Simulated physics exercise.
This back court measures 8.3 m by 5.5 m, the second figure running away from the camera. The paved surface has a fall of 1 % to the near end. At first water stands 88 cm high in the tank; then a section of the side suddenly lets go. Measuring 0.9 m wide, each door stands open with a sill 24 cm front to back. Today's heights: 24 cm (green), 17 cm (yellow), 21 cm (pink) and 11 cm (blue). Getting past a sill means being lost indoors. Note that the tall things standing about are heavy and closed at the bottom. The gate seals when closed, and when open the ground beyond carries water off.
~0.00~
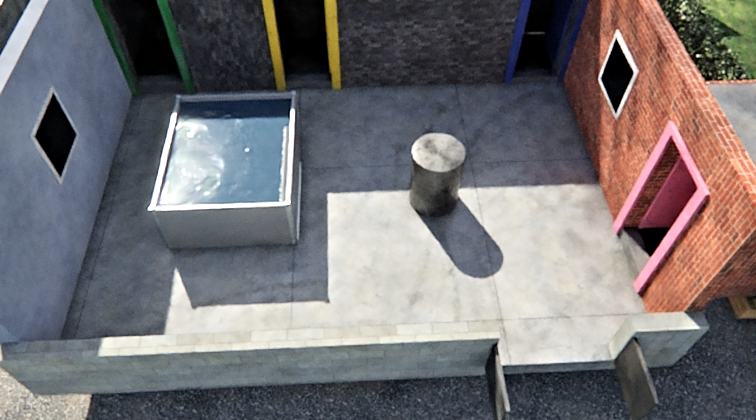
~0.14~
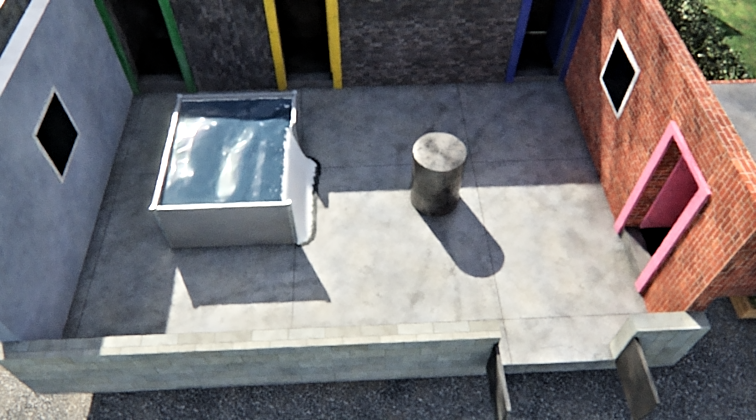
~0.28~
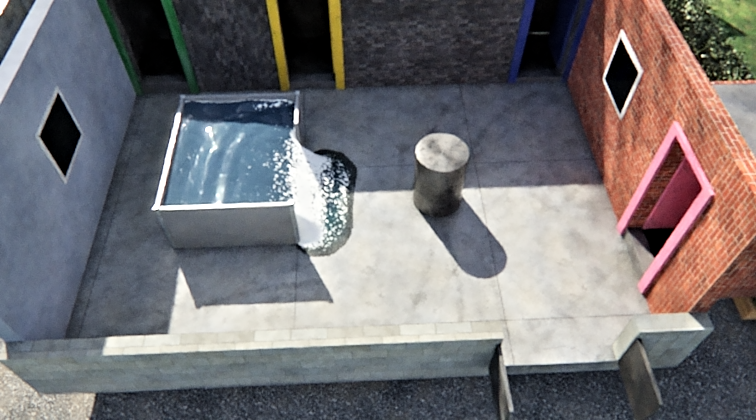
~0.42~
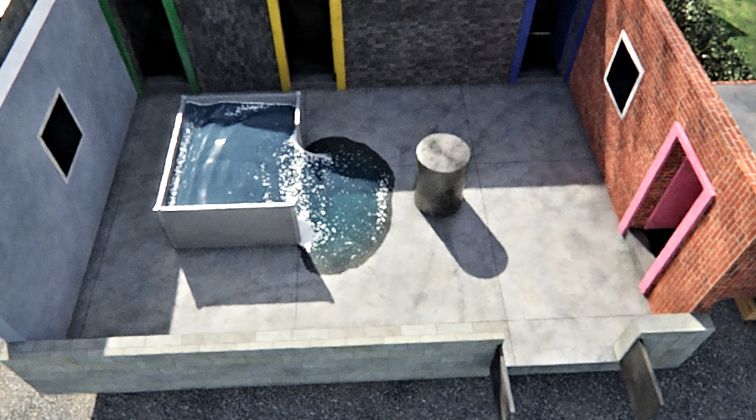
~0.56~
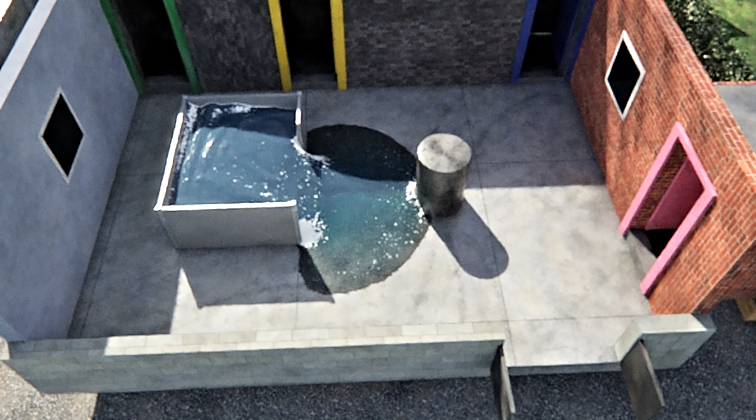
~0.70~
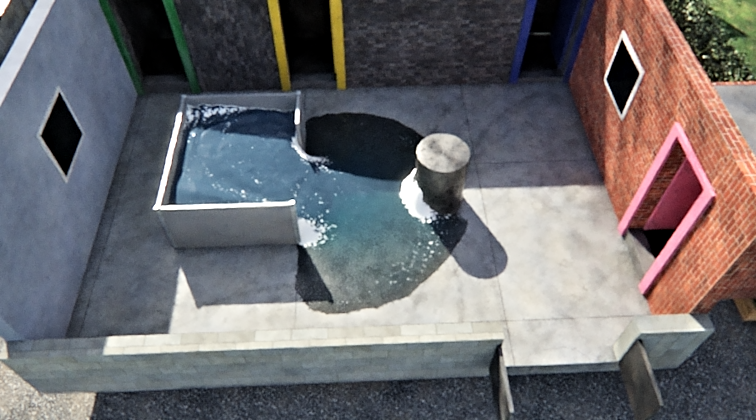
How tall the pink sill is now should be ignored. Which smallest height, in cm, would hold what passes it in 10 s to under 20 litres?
It would have to be roughly 15 cm high.
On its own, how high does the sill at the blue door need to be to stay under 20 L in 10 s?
At blue, about 24 cm.
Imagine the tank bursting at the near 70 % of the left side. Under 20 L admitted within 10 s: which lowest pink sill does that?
A height of around 14.0 cm.
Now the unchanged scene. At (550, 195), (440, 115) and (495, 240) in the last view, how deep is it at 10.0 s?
In that order: 4, 6 and 7 cm.
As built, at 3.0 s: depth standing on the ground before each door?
At the green door the depth is 0 cm, at yellow 1 cm, at pink 19 cm and at blue 21 cm.
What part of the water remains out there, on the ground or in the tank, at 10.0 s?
I'd say near 66 per cent is still there.
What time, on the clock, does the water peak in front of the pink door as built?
The level tops out near 2.8 seconds.
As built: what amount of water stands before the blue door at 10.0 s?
About 5.5 cm.
After 1.4 s water covers 45 % of the floor, deepest (54 cm) near (403, 199); 1 cm at the pink door, 0 litres in over its 21 cm sill.
After 3.0 s water covers 60 % of the floor, deepest (34 cm) near (568, 84); 19 cm at the pink door, 0 litres in over its 21 cm sill.
After 10.0 s water covers 95 % of the floor, deepest (13 cm) near (57, 368); 5 cm at the pink door, 1 litre in over its 21 cm sill.
At the pink door as built, the water arrived by 1.4 s and peaked near 20 cm at 2.8 s.
Run again over the same 10 s with other heights there, 43 litres in over 13 cm, 7 litres over 17.5 cm. The limit of 20 litres is kept from about 15 cm up.
